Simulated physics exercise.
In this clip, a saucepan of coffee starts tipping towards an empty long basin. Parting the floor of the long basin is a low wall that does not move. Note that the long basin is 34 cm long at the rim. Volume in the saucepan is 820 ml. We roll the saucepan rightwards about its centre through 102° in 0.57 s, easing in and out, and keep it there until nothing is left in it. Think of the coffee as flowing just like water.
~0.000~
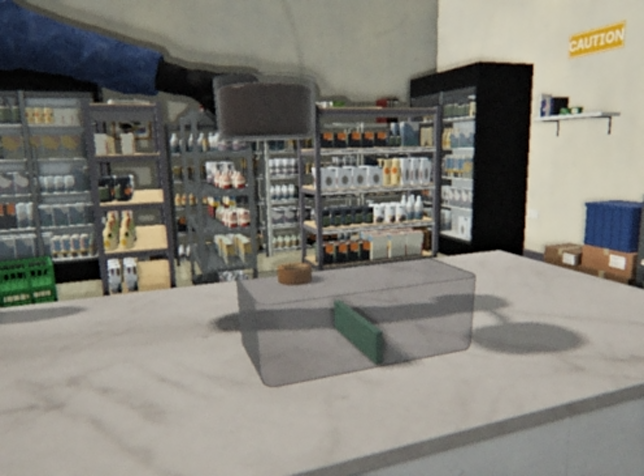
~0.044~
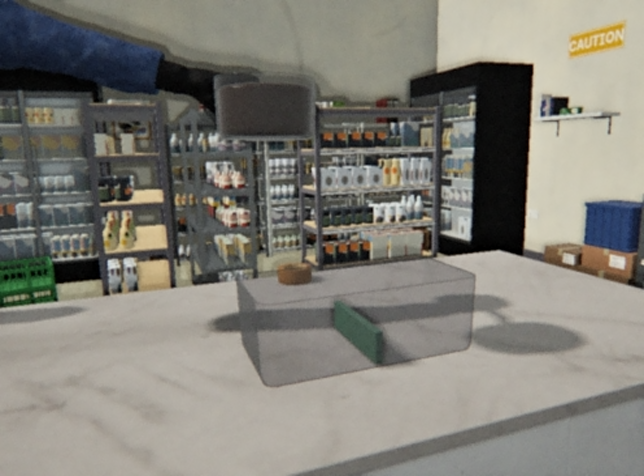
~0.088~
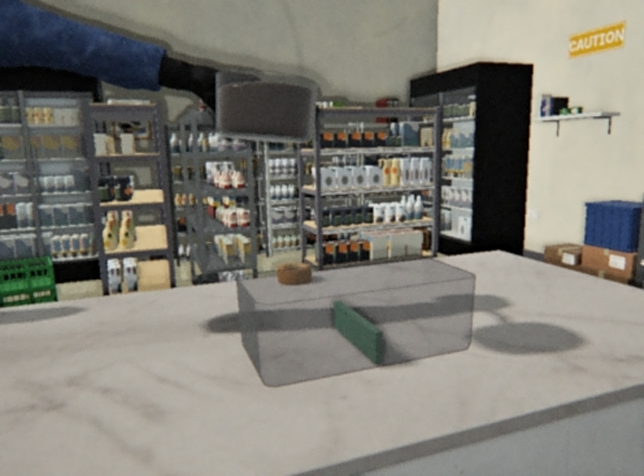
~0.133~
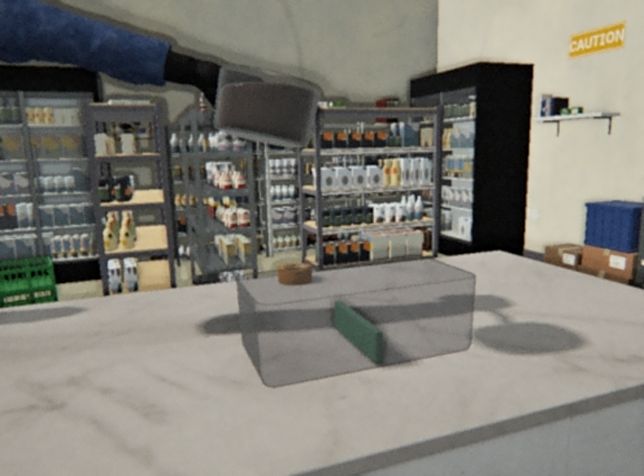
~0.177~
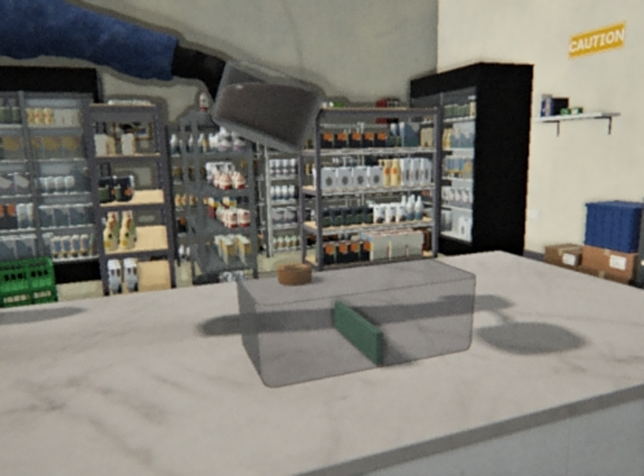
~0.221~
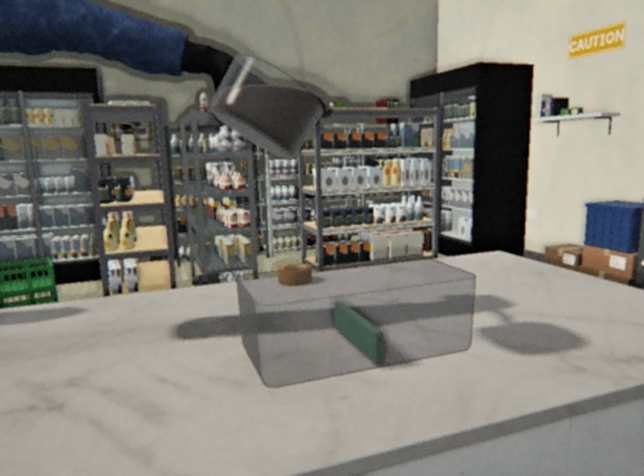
In a shop or storeroom lined with stocked shelves and a dark-framed fridge, a pale marble-patterned counter is seen from slightly above its top by a still camera. A clear long basin with a low green wall inside stands on it, a small brown object near its rear left, below a dark-filled saucepan. A blue-sleeved, dark-gloved arm rolls the saucepan rightwards, slowly, then faster, lowering its right edge.
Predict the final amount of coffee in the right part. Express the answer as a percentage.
The right part ends with roughly 76 per cent.
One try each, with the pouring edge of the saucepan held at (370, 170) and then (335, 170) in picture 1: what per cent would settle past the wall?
Try 1: Approx. 90 %; try 2: Approx. 75 %.
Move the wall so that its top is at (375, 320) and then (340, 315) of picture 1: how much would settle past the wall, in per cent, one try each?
Roughly 35 per cent, then 90 per cent.
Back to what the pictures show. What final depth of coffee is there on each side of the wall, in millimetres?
Final reading - left some 6 mm, right some 24 mm.
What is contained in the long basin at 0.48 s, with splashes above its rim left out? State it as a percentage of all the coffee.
I reckon close to 8 percent of it.
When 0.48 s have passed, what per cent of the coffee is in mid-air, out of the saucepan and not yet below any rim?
Roughly 62 percent.
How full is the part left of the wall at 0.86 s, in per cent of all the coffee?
16 %.
Then, 0.48 s in, the tilt is 95° and 31 per cent is still to pour, 1 is left of the wall and 7 right of it.
Then, 0.66 s in, the tilt is 102° and 7 per cent is still to pour, 6 is left of the wall and 68 right of it.
Then, 0.86 s in, the tilt is 102° and 1 per cent is still to pour, 16 is left of the wall and 75 right of it.
Then, 1.07 s in, the tilt is 102° and 0 per cent is still to pour, 20 is left of the wall and 77 right of it.
Finally, 21 per cent lies left of the wall, 76 right of it and 3 outside.
